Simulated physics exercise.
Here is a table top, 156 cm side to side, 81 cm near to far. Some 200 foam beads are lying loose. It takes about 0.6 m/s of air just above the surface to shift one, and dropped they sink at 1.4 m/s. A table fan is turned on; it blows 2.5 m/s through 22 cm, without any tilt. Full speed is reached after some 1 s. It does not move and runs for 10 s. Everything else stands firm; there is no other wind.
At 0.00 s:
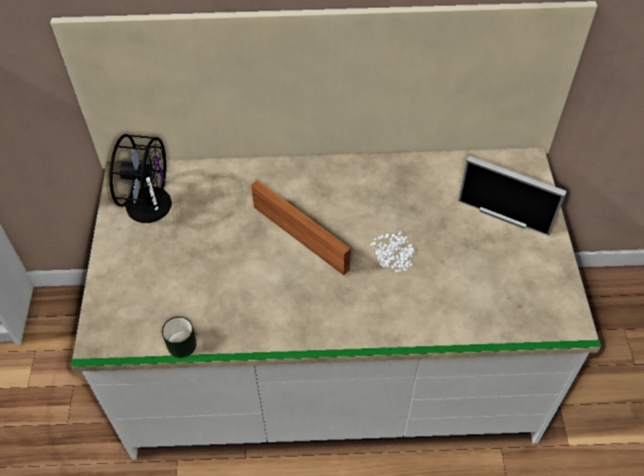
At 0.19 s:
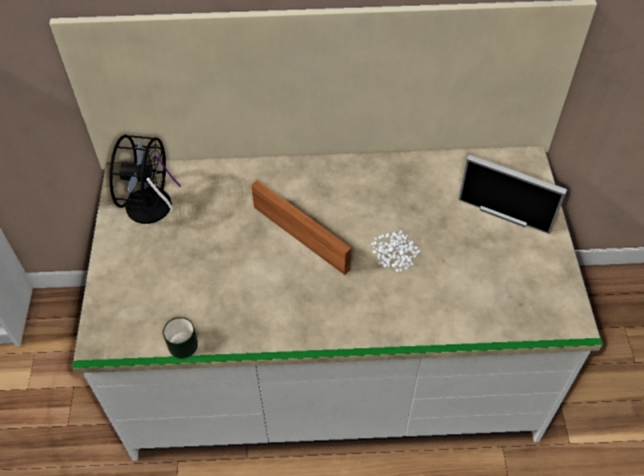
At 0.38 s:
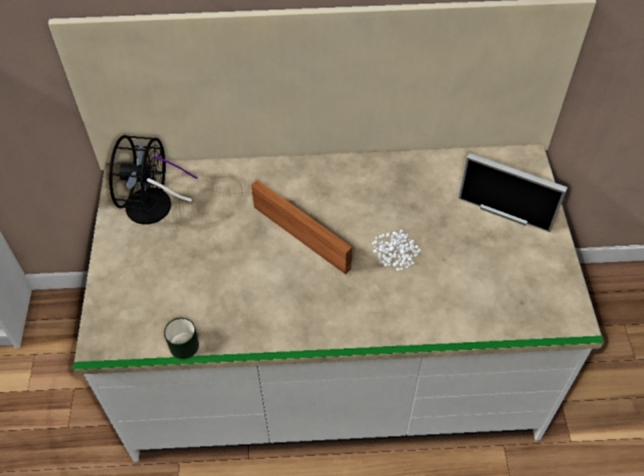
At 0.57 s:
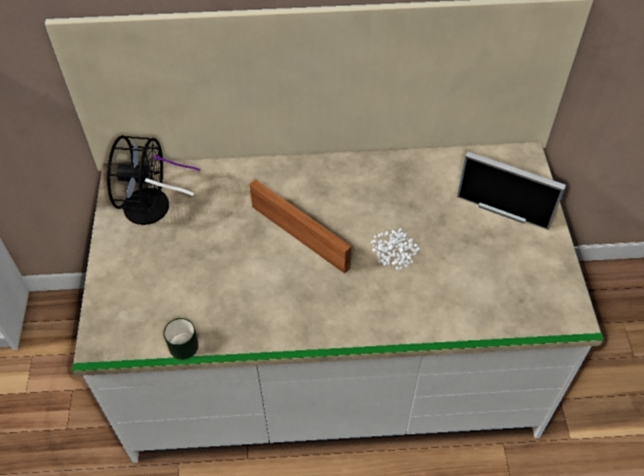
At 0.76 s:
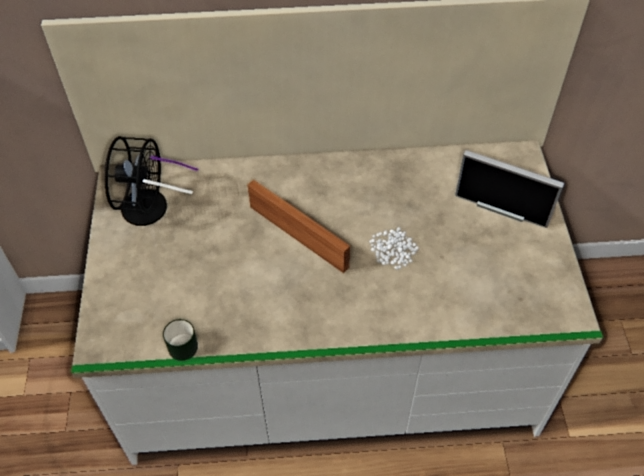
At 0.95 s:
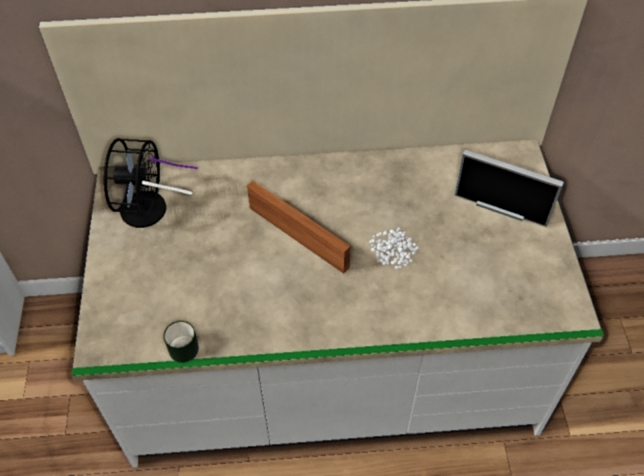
A black table fan at the left blew its white and purple ribbons out toward the right, while the pile of white foam beads behind a wooden board, the laptop and the cup stayed still.
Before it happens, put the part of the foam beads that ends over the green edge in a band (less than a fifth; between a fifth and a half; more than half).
By then more than half are over the green edge.
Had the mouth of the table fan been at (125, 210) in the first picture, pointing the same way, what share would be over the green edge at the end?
In that case some 80 per cent.
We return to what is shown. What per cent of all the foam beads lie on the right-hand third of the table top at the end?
Near 0 %.
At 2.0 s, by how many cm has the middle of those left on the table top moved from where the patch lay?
About 0 cm.
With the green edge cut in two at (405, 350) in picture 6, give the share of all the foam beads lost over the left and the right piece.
About 0 % left and 100 % right.
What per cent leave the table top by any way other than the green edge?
Near 0 %.
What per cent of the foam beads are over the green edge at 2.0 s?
About 0 %.
After 2.0 s, 0 % are over the green edge; the middle of those still in play is near (391, 255); 0 % have settled or left.
After 3.2 s, 0 % are over the green edge; the middle of those still in play is near (435, 305); 0 % have settled or left.
After 5.5 s, 90 % are over the green edge; 88 % have settled or left.
After 10.0 s, at the end, 98 % are over the green edge.
